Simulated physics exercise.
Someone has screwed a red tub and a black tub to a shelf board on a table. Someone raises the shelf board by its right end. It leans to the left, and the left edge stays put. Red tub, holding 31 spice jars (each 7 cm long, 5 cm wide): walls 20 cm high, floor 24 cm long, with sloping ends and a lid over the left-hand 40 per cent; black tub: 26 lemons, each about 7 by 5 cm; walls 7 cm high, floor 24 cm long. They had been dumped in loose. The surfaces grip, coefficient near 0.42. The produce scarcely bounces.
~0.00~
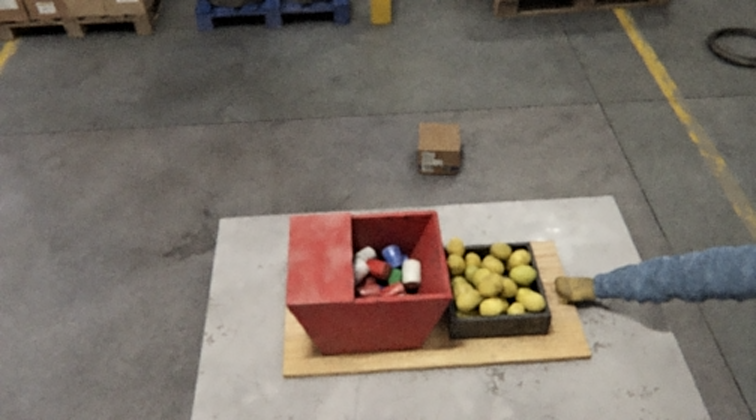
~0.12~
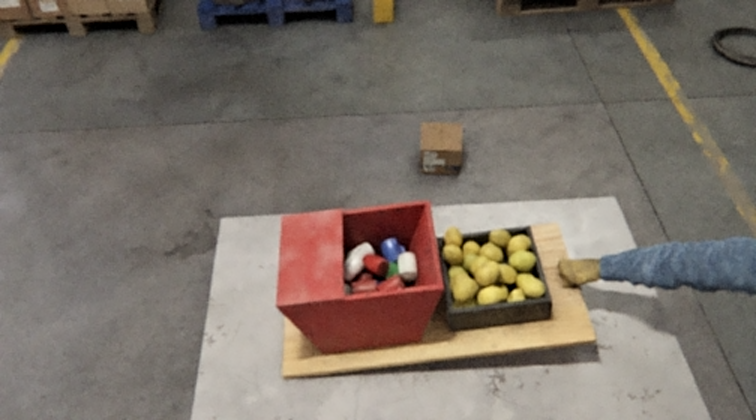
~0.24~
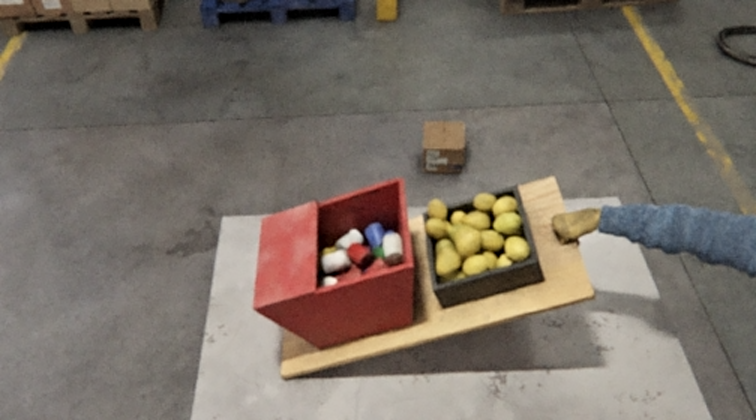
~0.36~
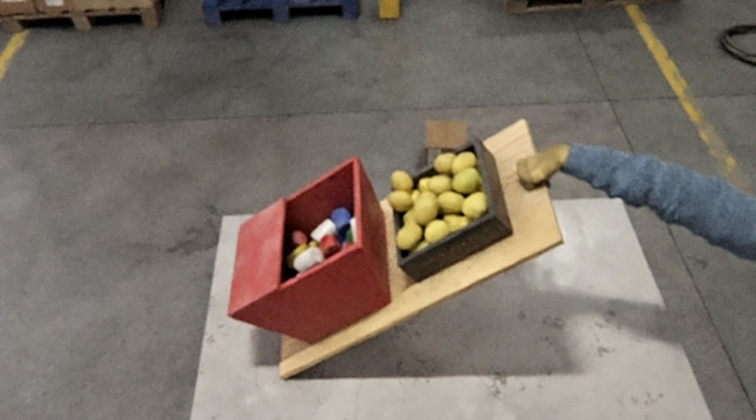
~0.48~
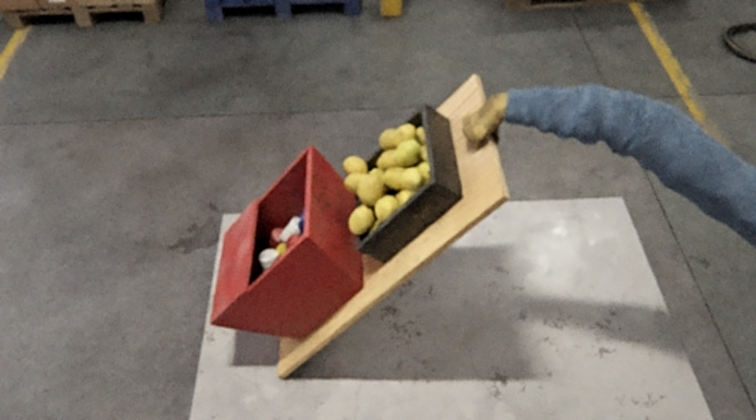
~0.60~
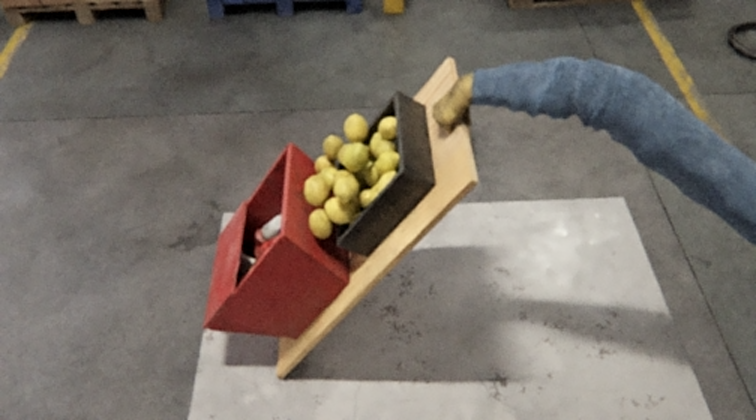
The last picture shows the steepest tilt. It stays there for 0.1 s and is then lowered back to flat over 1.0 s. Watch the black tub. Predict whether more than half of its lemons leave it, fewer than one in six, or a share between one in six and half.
Between one in six and half leave it.
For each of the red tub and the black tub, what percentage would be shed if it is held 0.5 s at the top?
With that change, red tub sheds 0 percent and black tub sheds 30 percent.
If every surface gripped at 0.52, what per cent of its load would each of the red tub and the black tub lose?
Then the red tub sheds 0 per cent, while the black tub sheds 30 per cent.
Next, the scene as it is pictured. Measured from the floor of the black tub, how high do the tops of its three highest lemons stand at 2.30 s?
That is close to 13 centimetres.
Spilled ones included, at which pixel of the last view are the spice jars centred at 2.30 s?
Roughly (361, 297).
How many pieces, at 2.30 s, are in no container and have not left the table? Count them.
Around 2 in all.
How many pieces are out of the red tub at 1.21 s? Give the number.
Red tub - about 0 out by that time.
After 0.87 s, tilt 52°; 0 of 31 out of the red tub and 6 of 26 out of the black tub.
After 1.21 s, tilt 27°; 0 of 31 out of the red tub and 8 of 26 out of the black tub.
After 1.69 s, tilt 0°; 0 of 31 out of the red tub and 8 of 26 out of the black tub.
Final count (at 2.30 s), 0 of 31 out of the red tub and 8 of 26 out of the black tub. Asked share, 8 of 26, 31 per cent.
